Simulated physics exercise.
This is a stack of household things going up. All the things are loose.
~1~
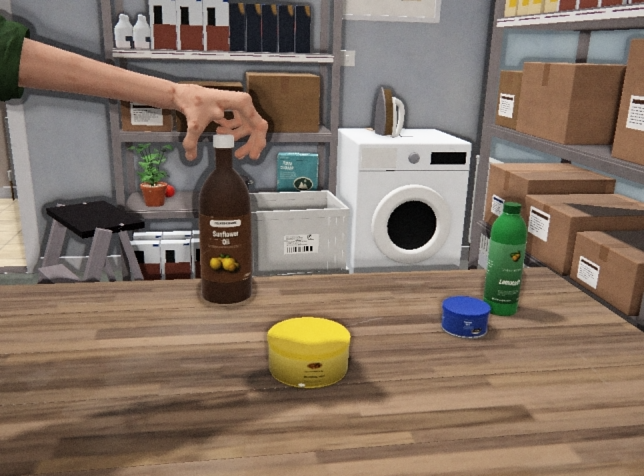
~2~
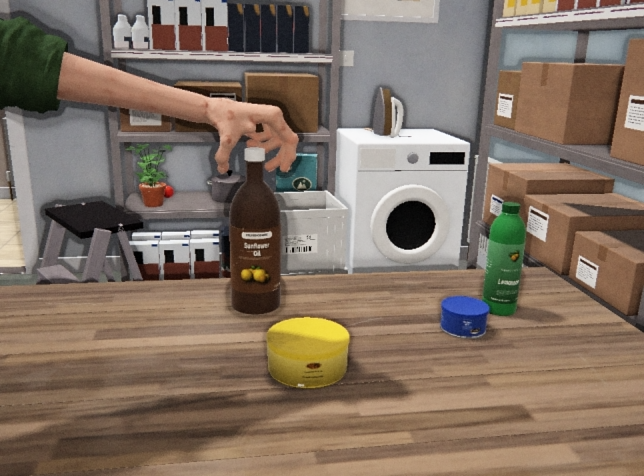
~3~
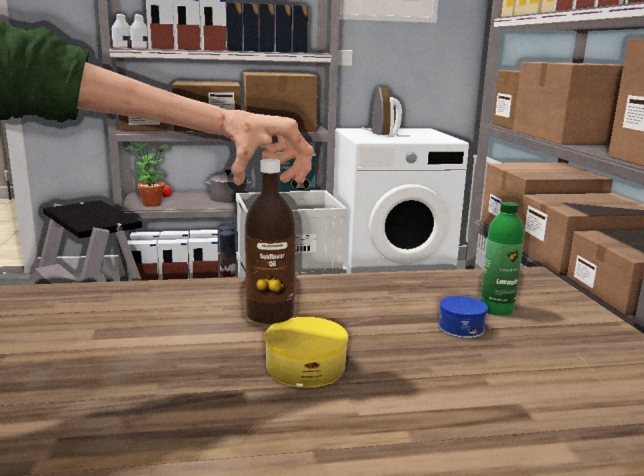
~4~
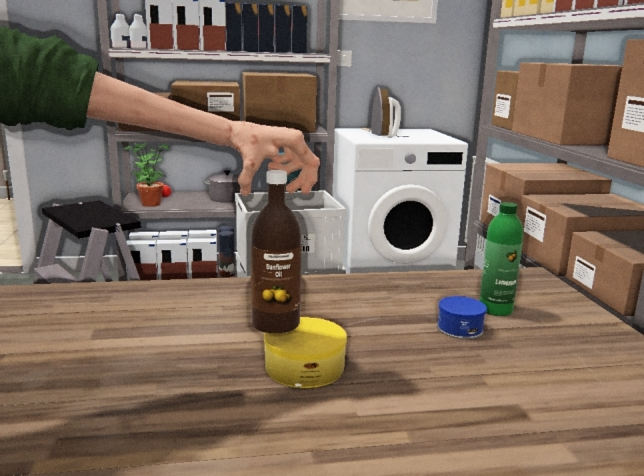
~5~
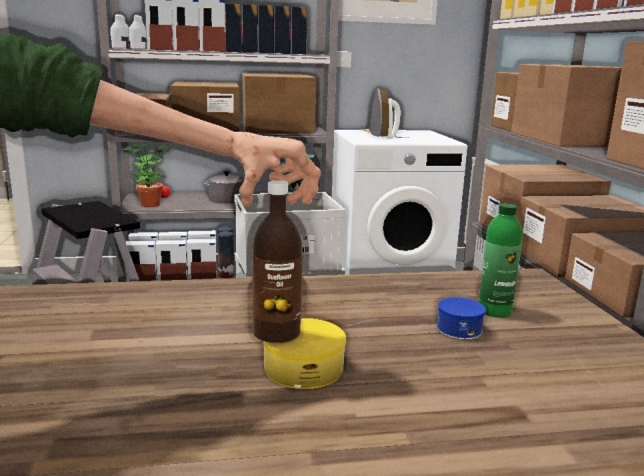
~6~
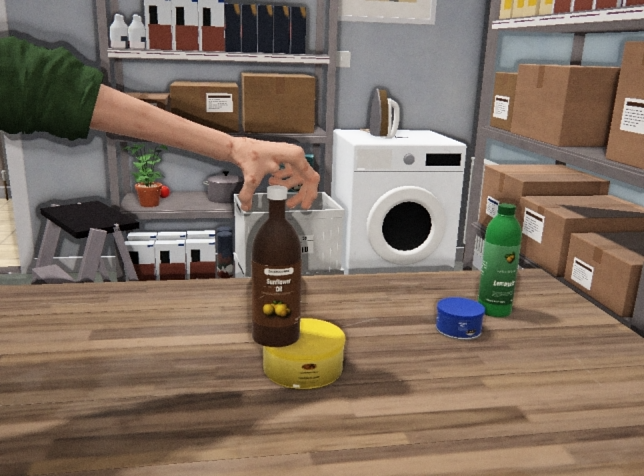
At the start, a hand reaching in from the left grips the cap of a tall brown bottle on a wooden table, with a yellow tub, a blue tub and a green bottle to the right. The hand moves the brown bottle rightward and closer, then lowers it slightly beside the yellow tub.
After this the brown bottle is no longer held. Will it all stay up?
It stays up.
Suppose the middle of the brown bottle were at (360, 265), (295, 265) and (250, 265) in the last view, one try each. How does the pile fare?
First, it gives way; second, it stays up; third, it comes apart.
Then, 0.20 s on from there, no change.
Then, 0.60 s on from there, brown bottle resting near (277, 265).
In the end, all 4 unmoved. At the end, from the last picture's camera, brown bottle near (277, 265). The pile holds.
